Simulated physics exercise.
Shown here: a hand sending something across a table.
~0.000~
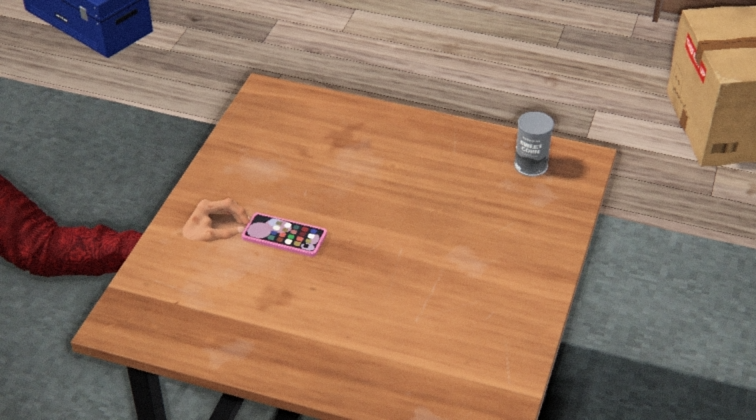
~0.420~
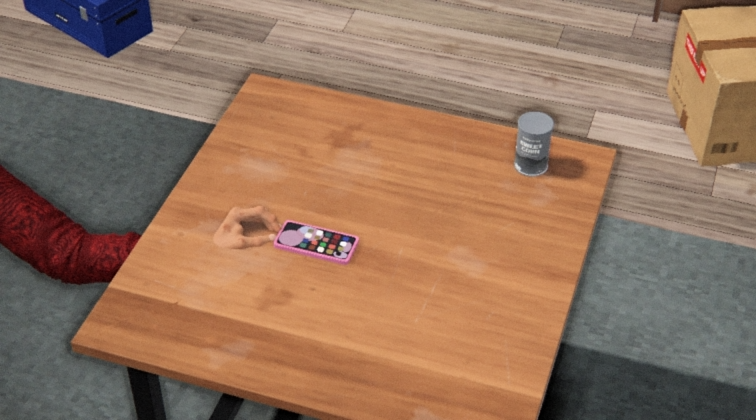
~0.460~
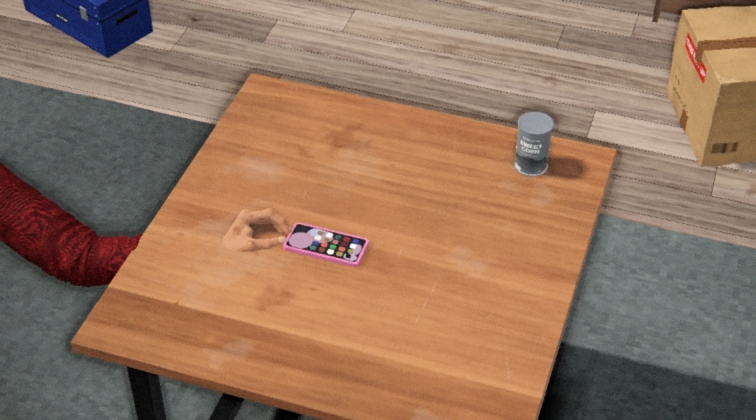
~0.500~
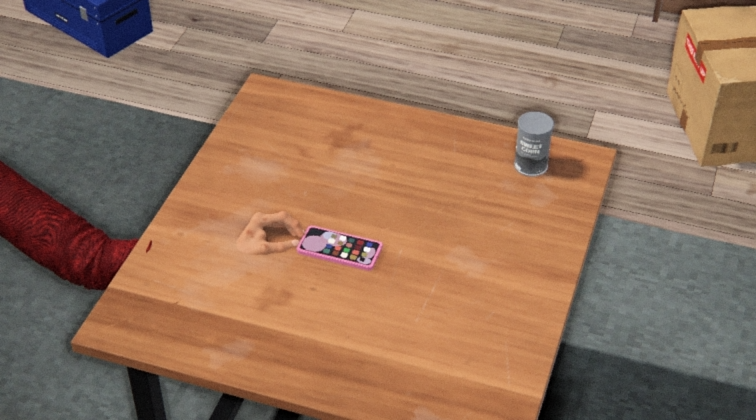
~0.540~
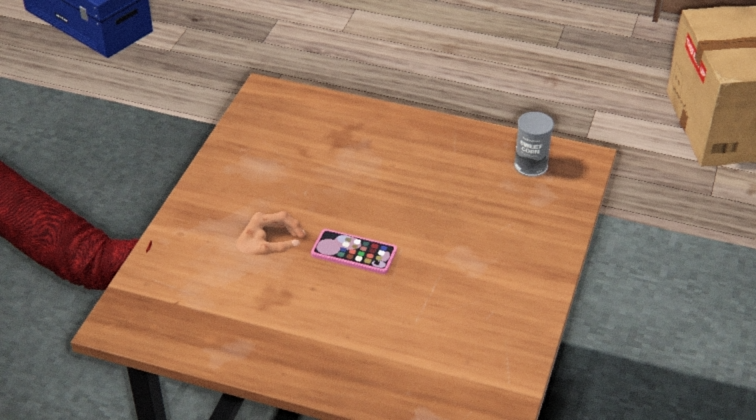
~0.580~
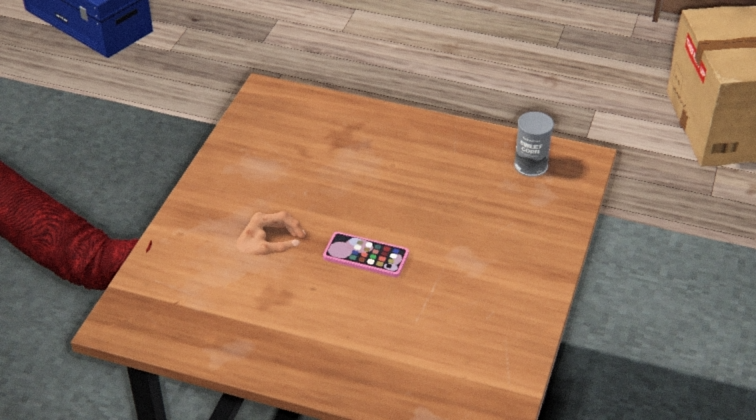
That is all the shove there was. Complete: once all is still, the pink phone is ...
On the table.
Around 0.68 s, pink phone displaced a little near (384, 259).
Around 0.78 s, pink phone displaced about its own width near (388, 260).
Finally (1.3 s), moved from the start, pink phone. Final places as the last picture's camera would see them, pink phone near (388, 260).
